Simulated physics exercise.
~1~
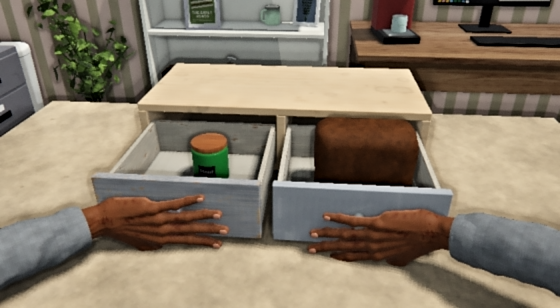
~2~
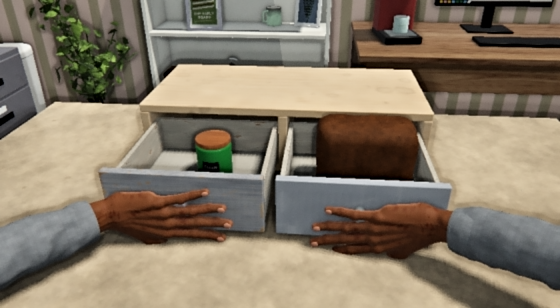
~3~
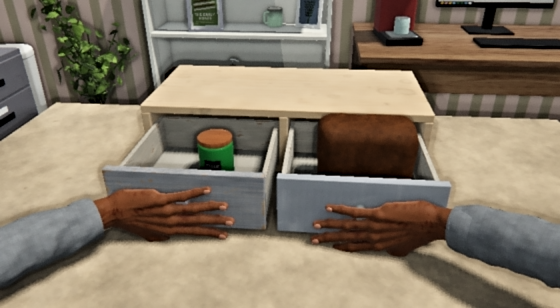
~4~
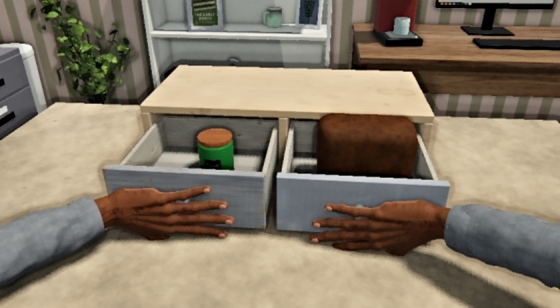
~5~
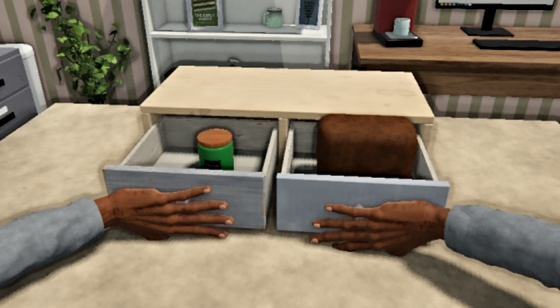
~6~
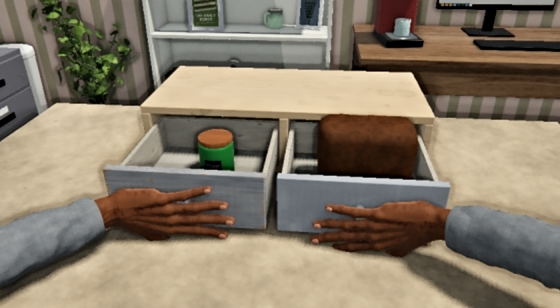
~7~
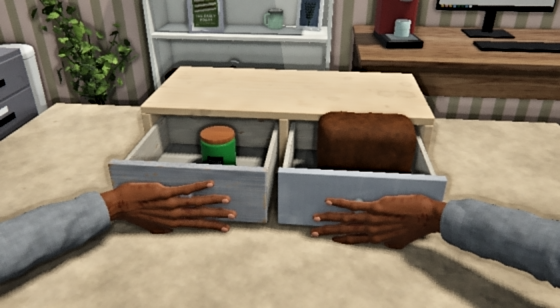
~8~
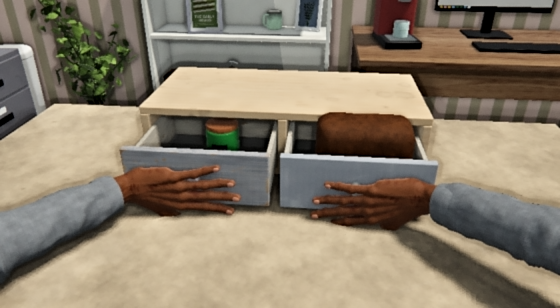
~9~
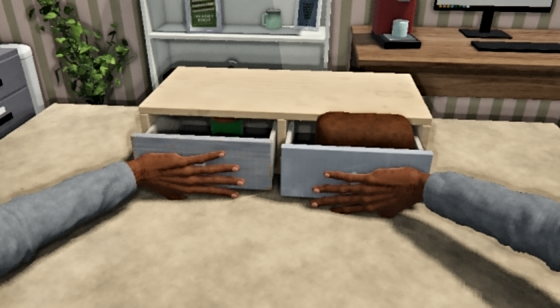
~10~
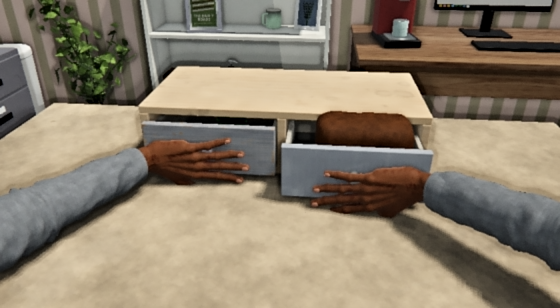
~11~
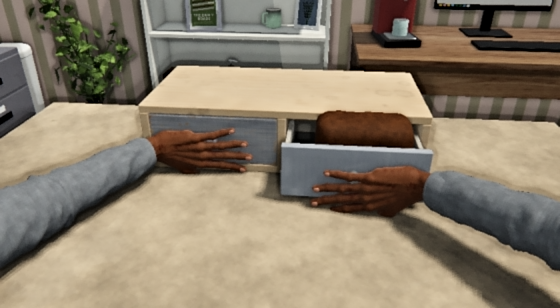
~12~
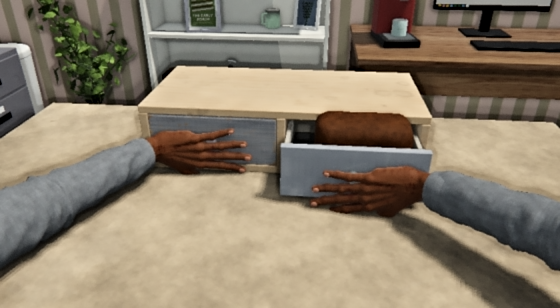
Two hands pushed in a pair of open drawers side by side, the left holding a green jar and the right a brown loaf; the left drawer slid fully shut, while the right one stopped partway and stayed ajar with the loaf showing.
